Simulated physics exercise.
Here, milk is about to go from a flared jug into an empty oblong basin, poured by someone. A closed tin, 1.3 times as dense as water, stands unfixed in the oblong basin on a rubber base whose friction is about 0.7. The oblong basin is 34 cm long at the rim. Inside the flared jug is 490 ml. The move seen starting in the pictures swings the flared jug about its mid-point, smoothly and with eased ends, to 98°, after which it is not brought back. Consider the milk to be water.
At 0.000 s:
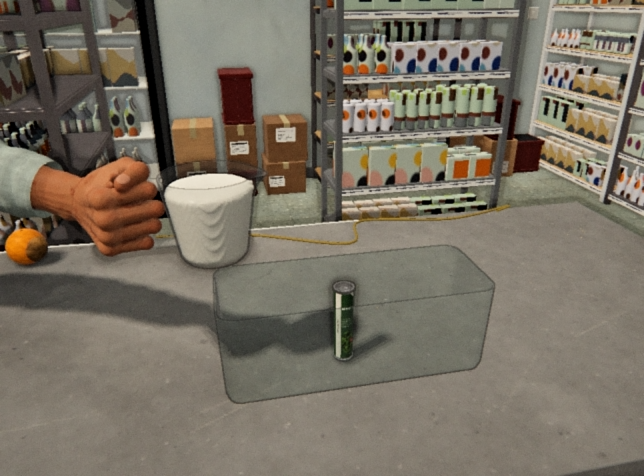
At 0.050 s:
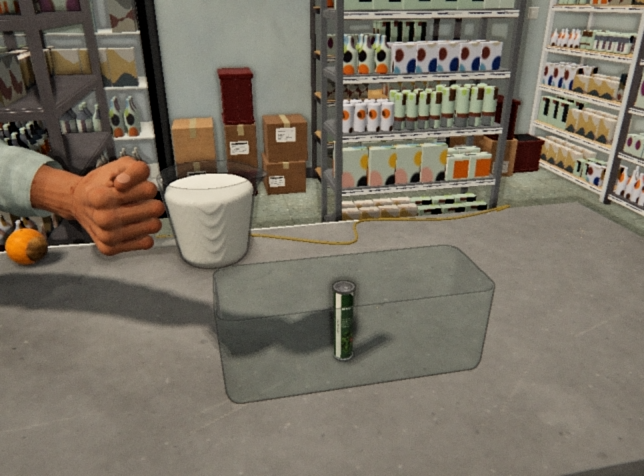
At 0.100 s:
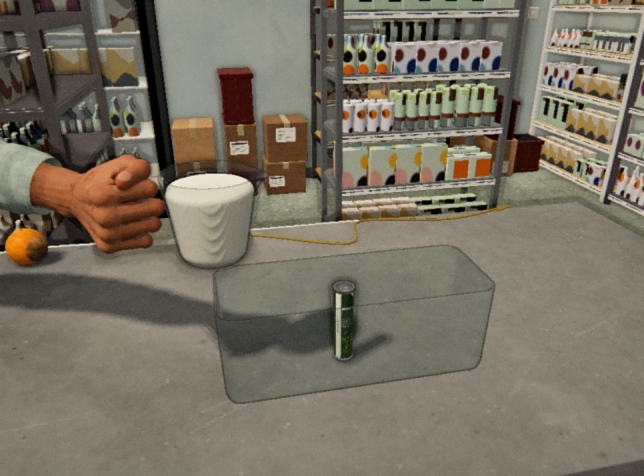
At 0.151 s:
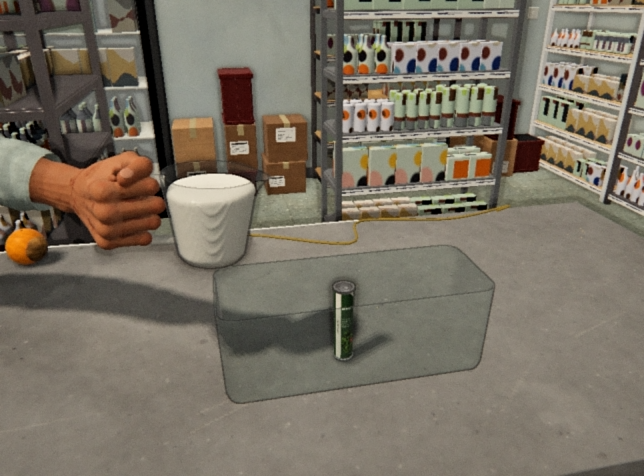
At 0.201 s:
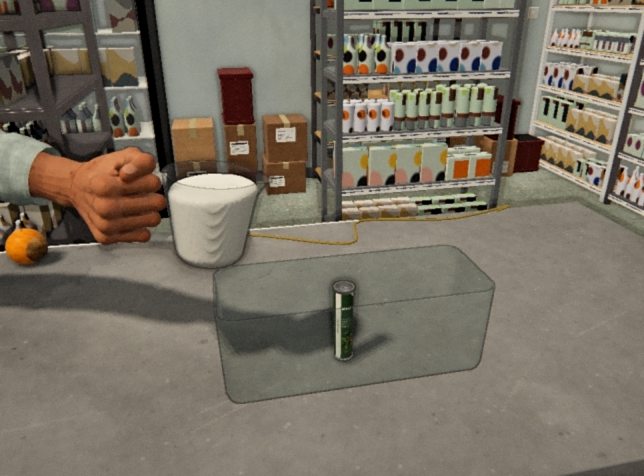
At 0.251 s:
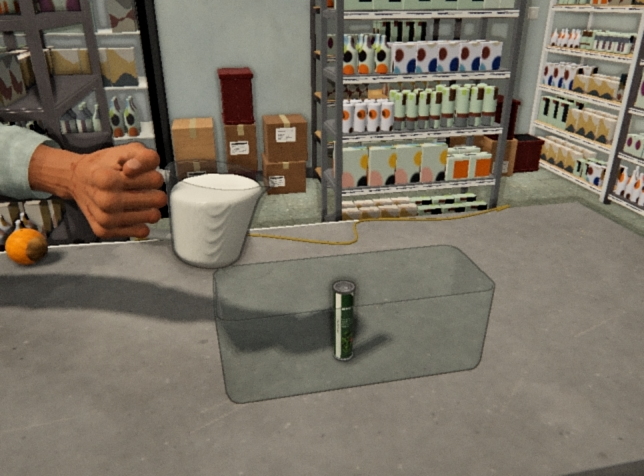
The flared jug of white milk stayed upright at first beside a closed hand, then slowly tilted a little to the right, while the clear, empty basin and green tin stayed still.
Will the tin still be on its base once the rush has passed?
Yes: Bet it holds up.
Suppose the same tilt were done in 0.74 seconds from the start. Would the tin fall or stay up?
Outcome - the tin remains standing.
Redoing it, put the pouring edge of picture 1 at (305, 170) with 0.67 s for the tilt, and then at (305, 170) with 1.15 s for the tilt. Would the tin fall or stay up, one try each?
Try 1: Tipped over; try 2: Tipped over.
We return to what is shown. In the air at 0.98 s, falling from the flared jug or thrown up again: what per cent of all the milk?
Roughly 12 per cent.
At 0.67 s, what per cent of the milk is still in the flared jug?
About 72 percent.
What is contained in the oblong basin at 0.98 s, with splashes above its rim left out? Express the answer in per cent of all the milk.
The share is close to 68 percent.
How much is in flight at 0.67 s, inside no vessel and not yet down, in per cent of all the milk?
Close to 18 in a hundred.
Then, 0.67 s in, the tilt is 62° and 73 per cent is still to pour; the tin stands where it began.
Then, 0.98 s in, the tilt is 93° and 20 per cent is still to pour; the tin stands 1 cm from where it began.
Then, 1.30 s in, the tilt is 98° and 1 per cent is still to pour; the tin stands 1 cm from where it began.
Then, 1.65 s in, the tilt is 98° and 0 per cent is still to pour; the tin stands 1 cm from where it began.
Finally, the tin stands 1 cm from where it began.
